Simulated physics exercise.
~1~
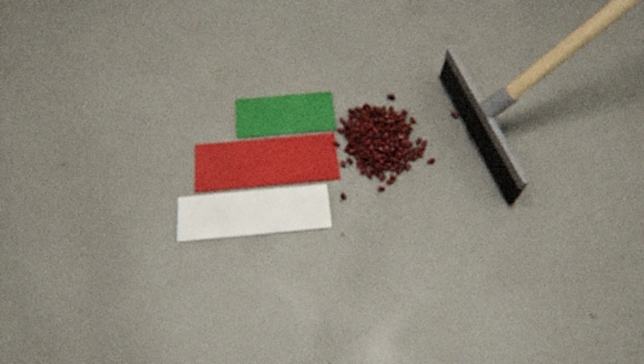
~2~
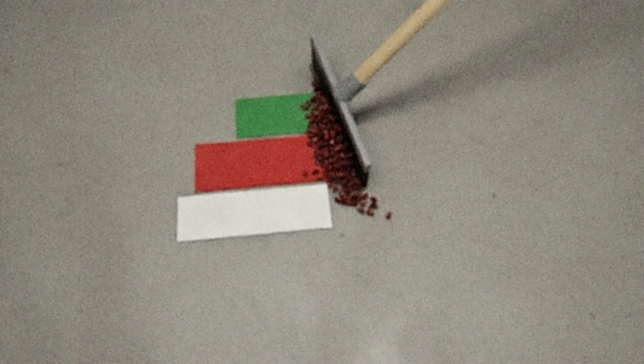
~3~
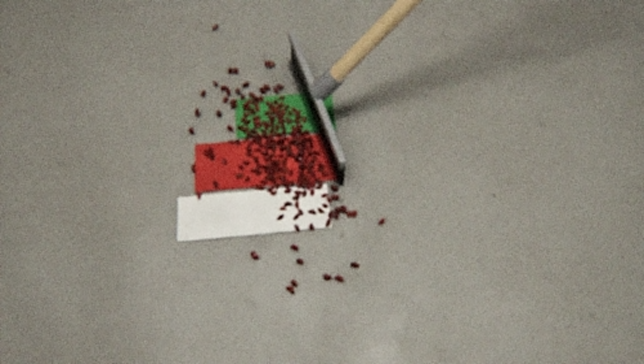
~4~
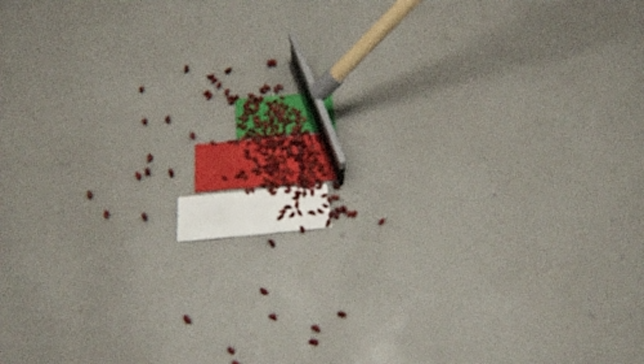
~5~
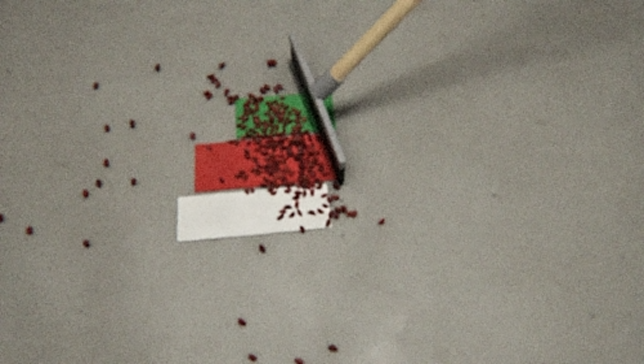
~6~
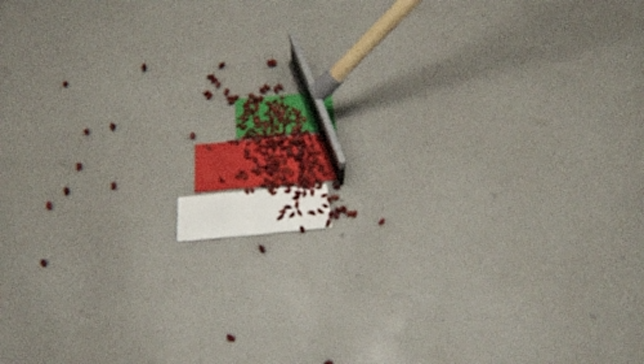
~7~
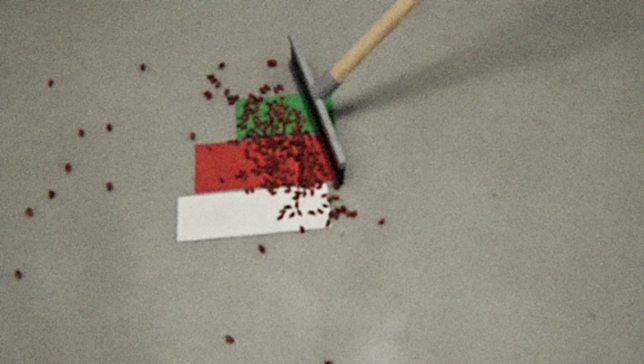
A plain grey floor is seen from above by a still camera. Green, red and white sheets lie in a stepped stack left of centre, with a heap of dark red beans just to their right and a black-edged squeegee on a pale wooden handle beyond it. The squeegee sweeps left, gathering the beans against its blade and pushing them onto the sheets. It stops over the right side of the sheets, and the beans spread ahead, some scattering left and down across the floor. Finally the blade rests, with most beans clustered on the red and green sheets, fewer on the white, and others strewn around.
